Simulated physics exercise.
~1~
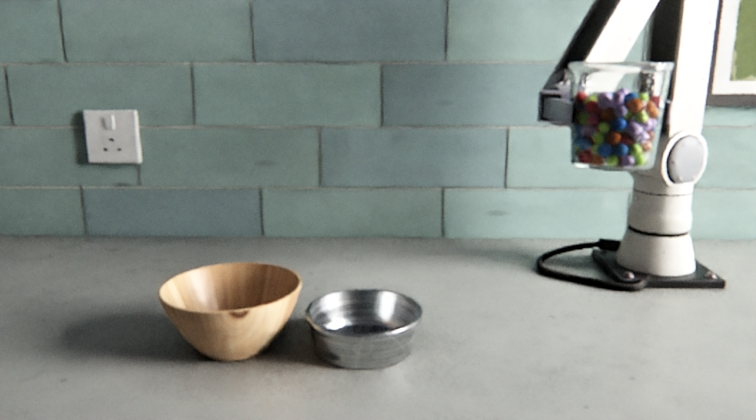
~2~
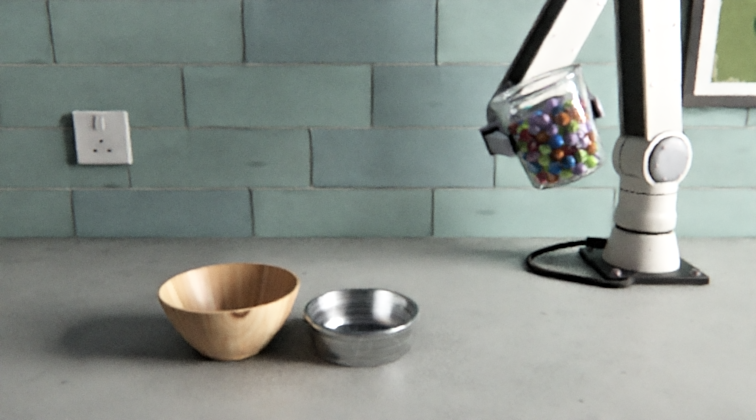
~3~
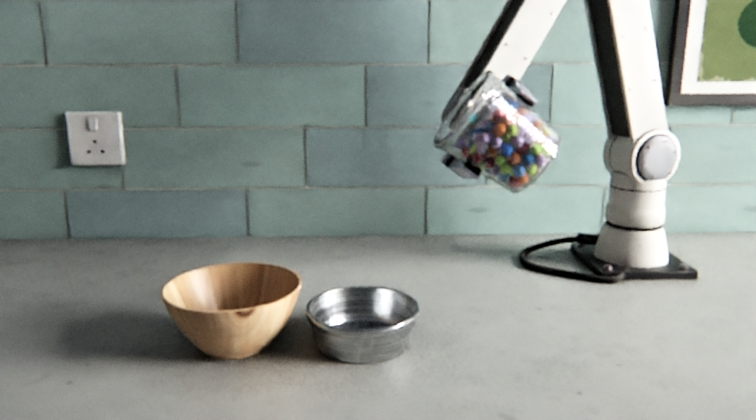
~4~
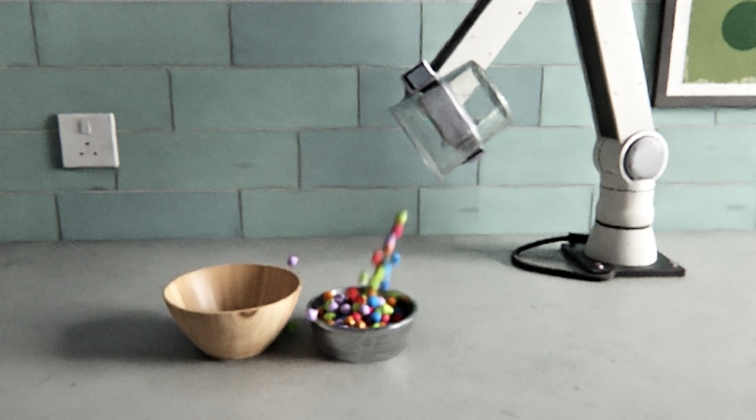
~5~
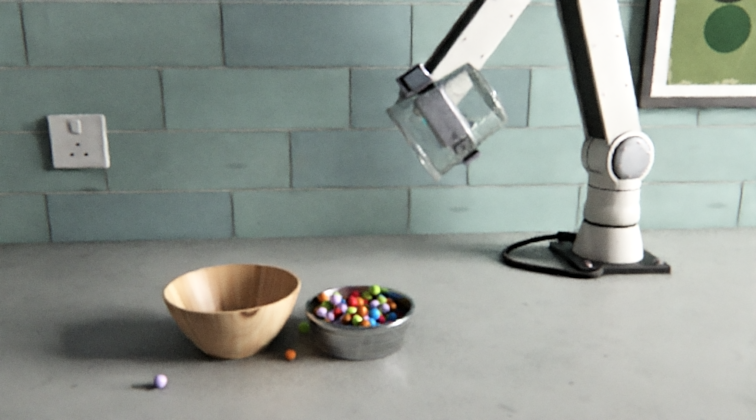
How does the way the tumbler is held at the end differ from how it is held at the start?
At the start the arm holds the tumbler upright, but by the end it is upside down, tipped over with its mouth slanting downwards.
At the start, a white robotic arm holds a clear tumbler of colourful round sweets upright, to the right of a wooden bowl and a metal bowl on a grey counter. The arm carries the tumbler left and begins to tilt it towards the bowls. It keeps moving left and leans the tumbler further, with the sweets still inside. Then the tumbler tips right over, and the sweets pour in a stream into the metal bowl while a stray purple one flies off near the wooden bowl. Finally, the emptied tumbler stays tipped over, the metal bowl is heaped with sweets, and a few strays lie outside it.
